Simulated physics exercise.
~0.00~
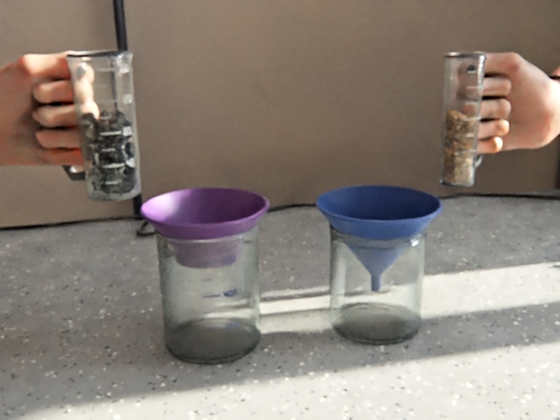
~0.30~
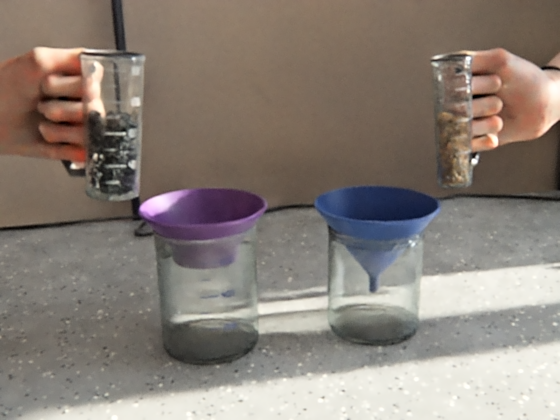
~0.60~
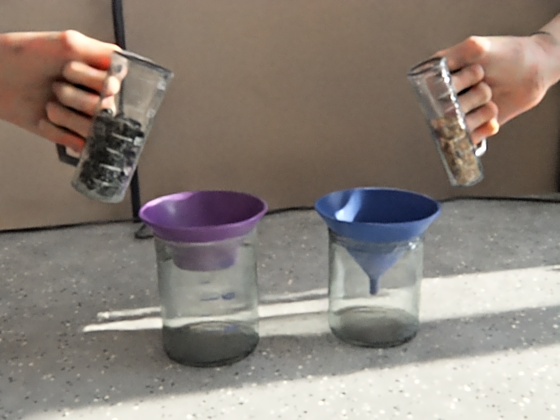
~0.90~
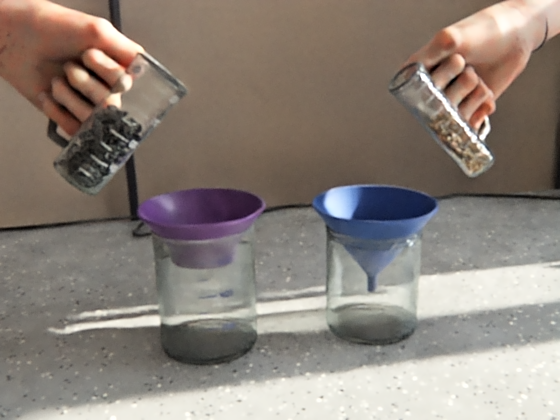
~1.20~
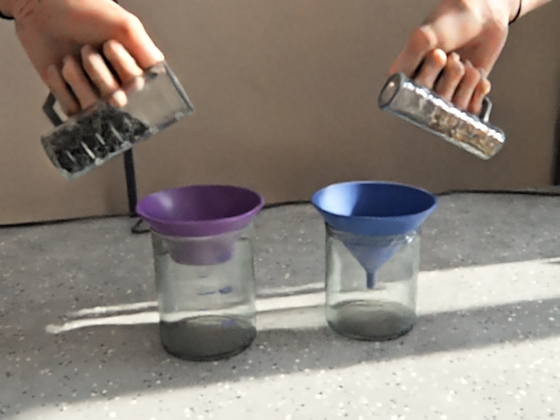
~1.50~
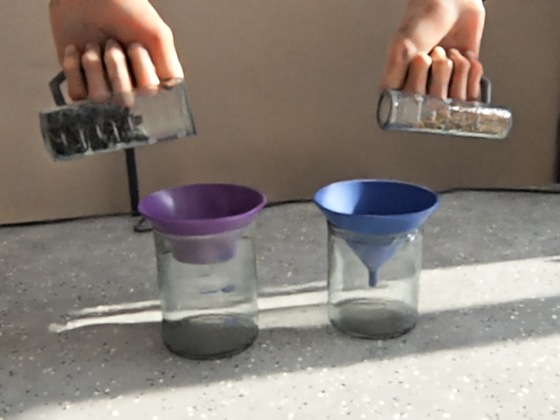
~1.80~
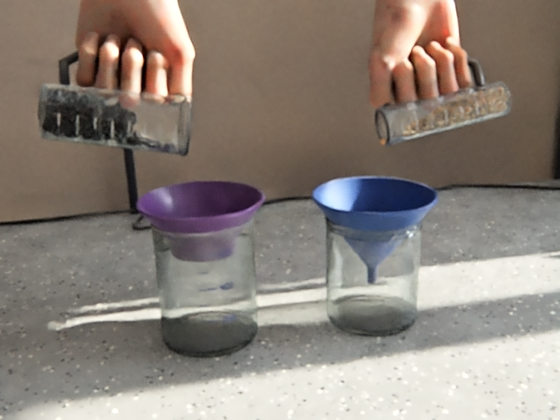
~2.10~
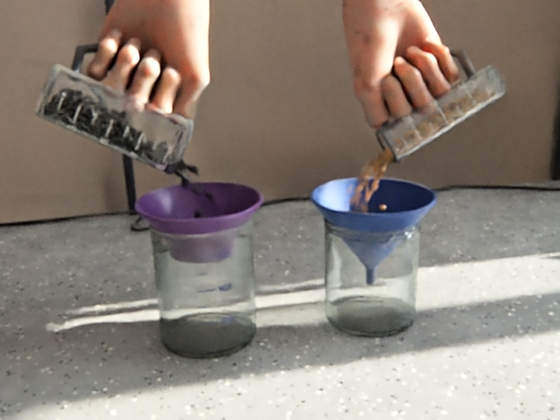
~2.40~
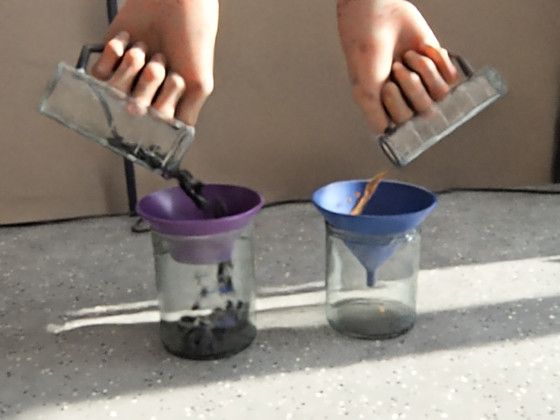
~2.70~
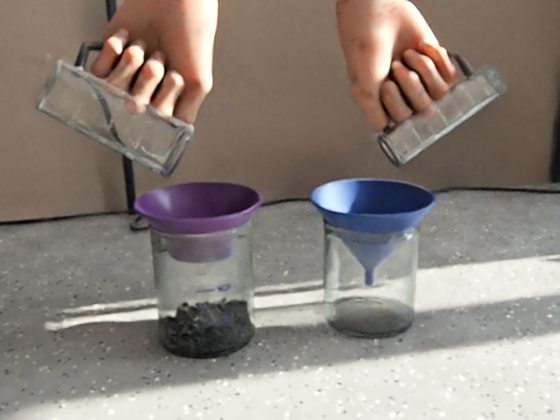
On a speckled grey surface, two hands tip clear cups over funnels set in glass jars. Dark pieces pour through the purple funnel on the left and settle in its jar, while tan pieces drop into the blue funnel on the right, whose jar still looks empty.
